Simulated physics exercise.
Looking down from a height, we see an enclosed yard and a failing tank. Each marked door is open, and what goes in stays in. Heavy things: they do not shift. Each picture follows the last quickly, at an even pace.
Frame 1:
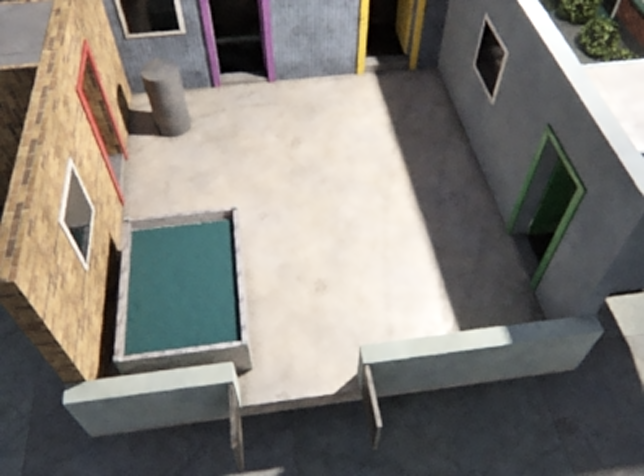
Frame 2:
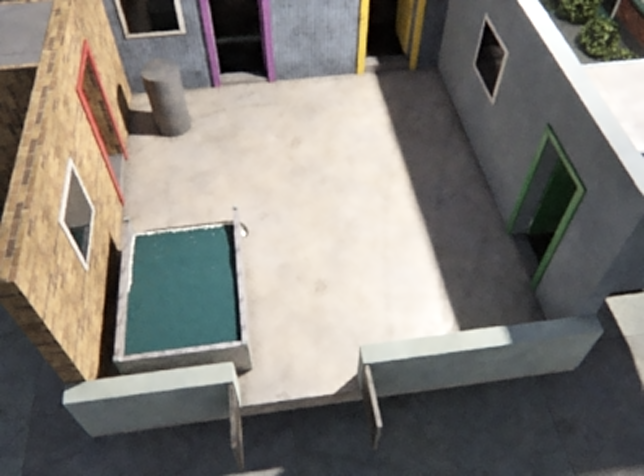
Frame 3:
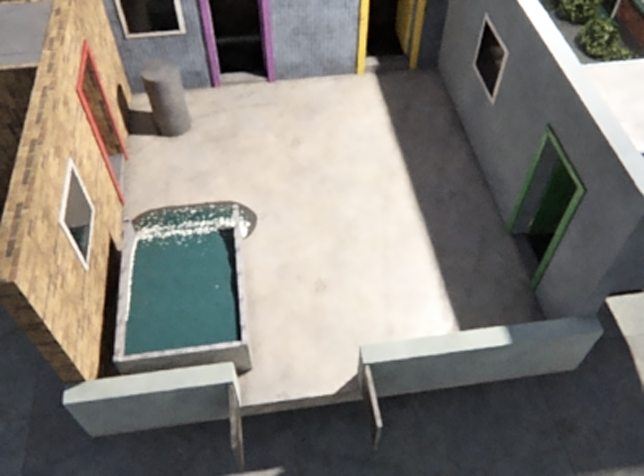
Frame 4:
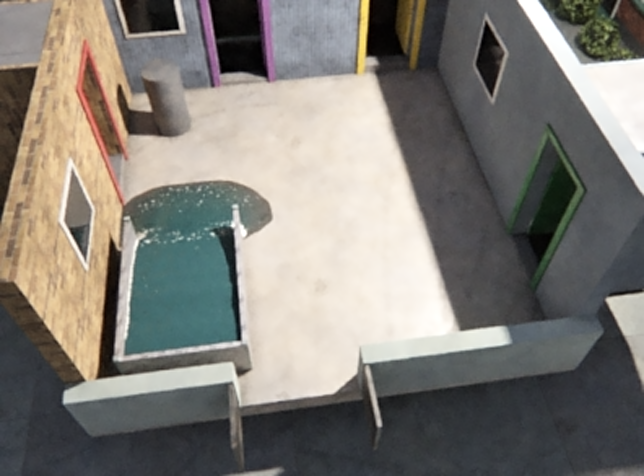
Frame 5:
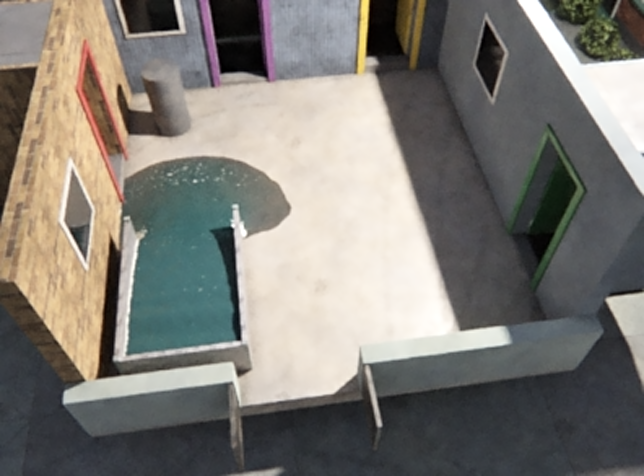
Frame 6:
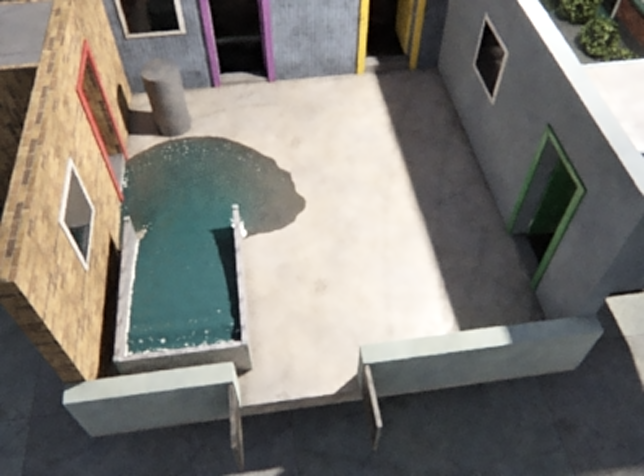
Water sitting still in an open tank, then pouring out its far side and spreading across the pale floor of a walled yard.
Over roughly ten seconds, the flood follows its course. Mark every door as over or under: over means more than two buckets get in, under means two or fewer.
Green door - under; yellow door - under; purple door - over; red door - under.
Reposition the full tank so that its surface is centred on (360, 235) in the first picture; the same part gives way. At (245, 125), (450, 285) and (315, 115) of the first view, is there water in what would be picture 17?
Spot one is touched, spot two is not touched, spot three is touched.
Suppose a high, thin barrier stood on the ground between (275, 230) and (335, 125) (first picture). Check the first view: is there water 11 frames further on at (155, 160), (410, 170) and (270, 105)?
Results in order: Swamped / bone-dry / swamped.
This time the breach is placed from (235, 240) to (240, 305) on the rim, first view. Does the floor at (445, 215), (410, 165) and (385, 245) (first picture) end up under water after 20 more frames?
Spot one ends up deluged, spot two deluged, spot three deluged.
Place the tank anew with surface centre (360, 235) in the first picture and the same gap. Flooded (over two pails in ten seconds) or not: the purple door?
Purple exceeds the threshold.
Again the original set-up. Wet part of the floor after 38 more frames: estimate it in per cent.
I'd say close to 65 per cent.
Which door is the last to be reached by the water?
The door marked green.
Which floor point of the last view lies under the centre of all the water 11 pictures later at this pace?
The centre of mass sits at about (195, 201).
A moment on, water covers 30 % of the floor; the green door not reached, the yellow door not reached, the purple door wet at the sill, nothing in, the red door wet at the sill, nothing in.
Next, water covers 40 % of the floor; the green door not reached, the yellow door not reached, the purple door over two buckets in, the red door wet at the sill, nothing in.
Then, water covers 45 % of the floor; the green door not reached, the yellow door wet at the sill, nothing in, the purple door far over two buckets in, the red door wet at the sill, nothing in.
Later, water covers 65 % of the floor; the green door wet at the sill, nothing in, the yellow door wet at the sill, nothing in, the purple door far over two buckets in, the red door wet at the sill, nothing in.
In the end, water covers 95 % of the floor; the green door under two buckets in, the yellow door wet at the sill, nothing in, the purple door far over two buckets in, the red door wet at the sill, nothing in.
